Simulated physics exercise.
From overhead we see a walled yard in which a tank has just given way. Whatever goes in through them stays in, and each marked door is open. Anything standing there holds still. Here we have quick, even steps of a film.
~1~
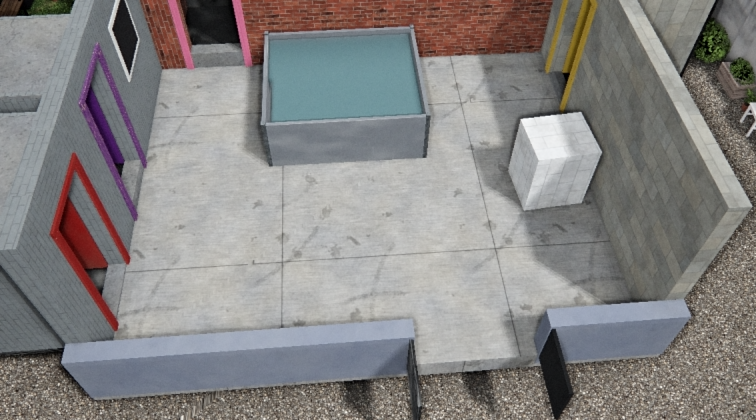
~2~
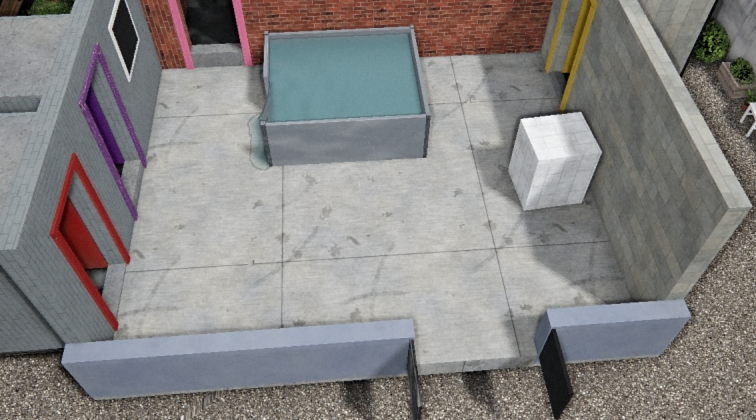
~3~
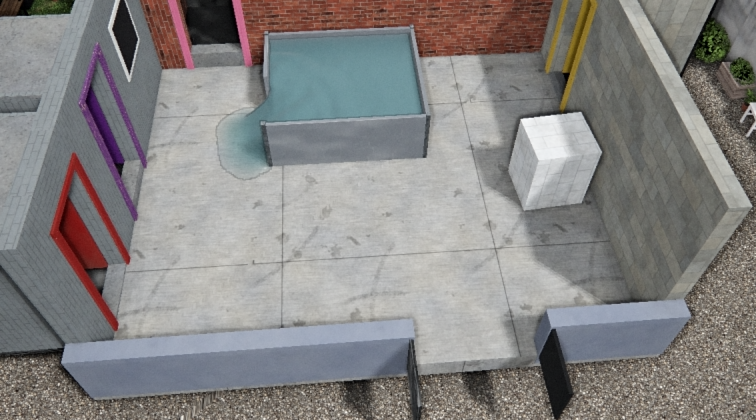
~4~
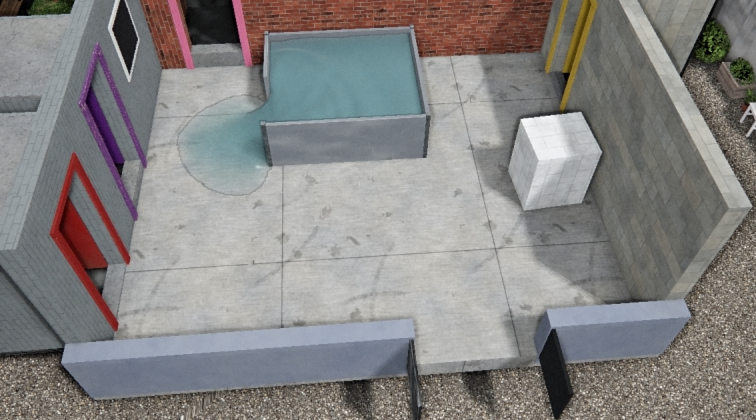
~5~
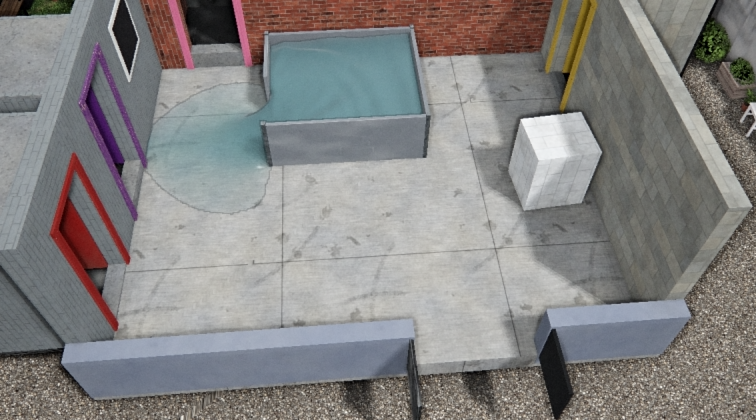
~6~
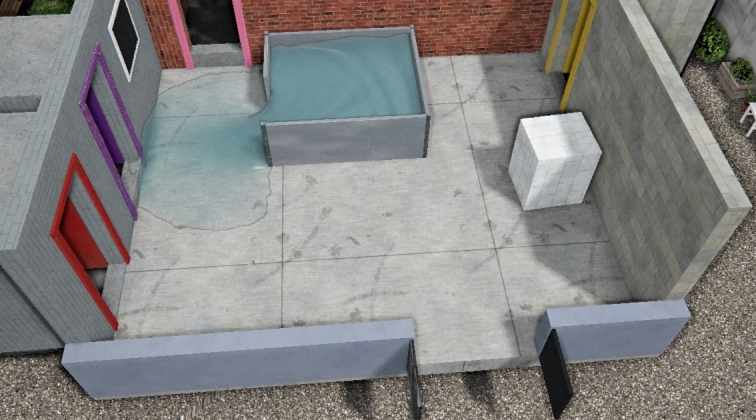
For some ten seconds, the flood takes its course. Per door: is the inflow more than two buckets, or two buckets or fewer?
Yellow door - more than two; red door - more than two; pink door - two or fewer; purple door - more than two.
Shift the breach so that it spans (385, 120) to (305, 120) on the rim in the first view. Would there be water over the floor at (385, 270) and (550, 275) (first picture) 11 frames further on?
Soaked, Soaked.
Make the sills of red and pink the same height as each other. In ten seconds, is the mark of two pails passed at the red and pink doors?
The red door falls short, the pink door exceeds it.
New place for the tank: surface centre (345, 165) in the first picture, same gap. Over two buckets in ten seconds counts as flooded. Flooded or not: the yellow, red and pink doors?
I reckon the yellow door surpasses the threshold, the red door surpasses the threshold and the pink door doesn't reach the threshold.
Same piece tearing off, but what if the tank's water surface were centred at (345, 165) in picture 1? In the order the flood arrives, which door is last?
That would be the door marked yellow.
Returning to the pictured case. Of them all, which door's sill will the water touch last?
The yellow door.
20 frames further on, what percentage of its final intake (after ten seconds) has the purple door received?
Estimate: Roughly 85 %.
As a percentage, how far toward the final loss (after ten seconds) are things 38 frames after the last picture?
Some 60 per cent.
A moment on, water covers 20 % of the floor; the yellow door not reached, the red door wet at the sill, nothing in, the pink door wet at the sill, nothing in, the purple door over two buckets in.
Next, water covers 30 % of the floor; the yellow door not reached, the red door under two buckets in, the pink door wet at the sill, nothing in, the purple door far over two buckets in.
Then, water covers 45 % of the floor; the yellow door not reached, the red door over two buckets in, the pink door wet at the sill, nothing in, the purple door far over two buckets in.
Later, water covers 85 % of the floor; the yellow door over two buckets in, the red door far over two buckets in, the pink door wet at the sill, nothing in, the purple door far over two buckets in.
In the end, water covers 95 % of the floor; the yellow door over two buckets in, the red door far over two buckets in, the pink door wet at the sill, nothing in, the purple door far over two buckets in.
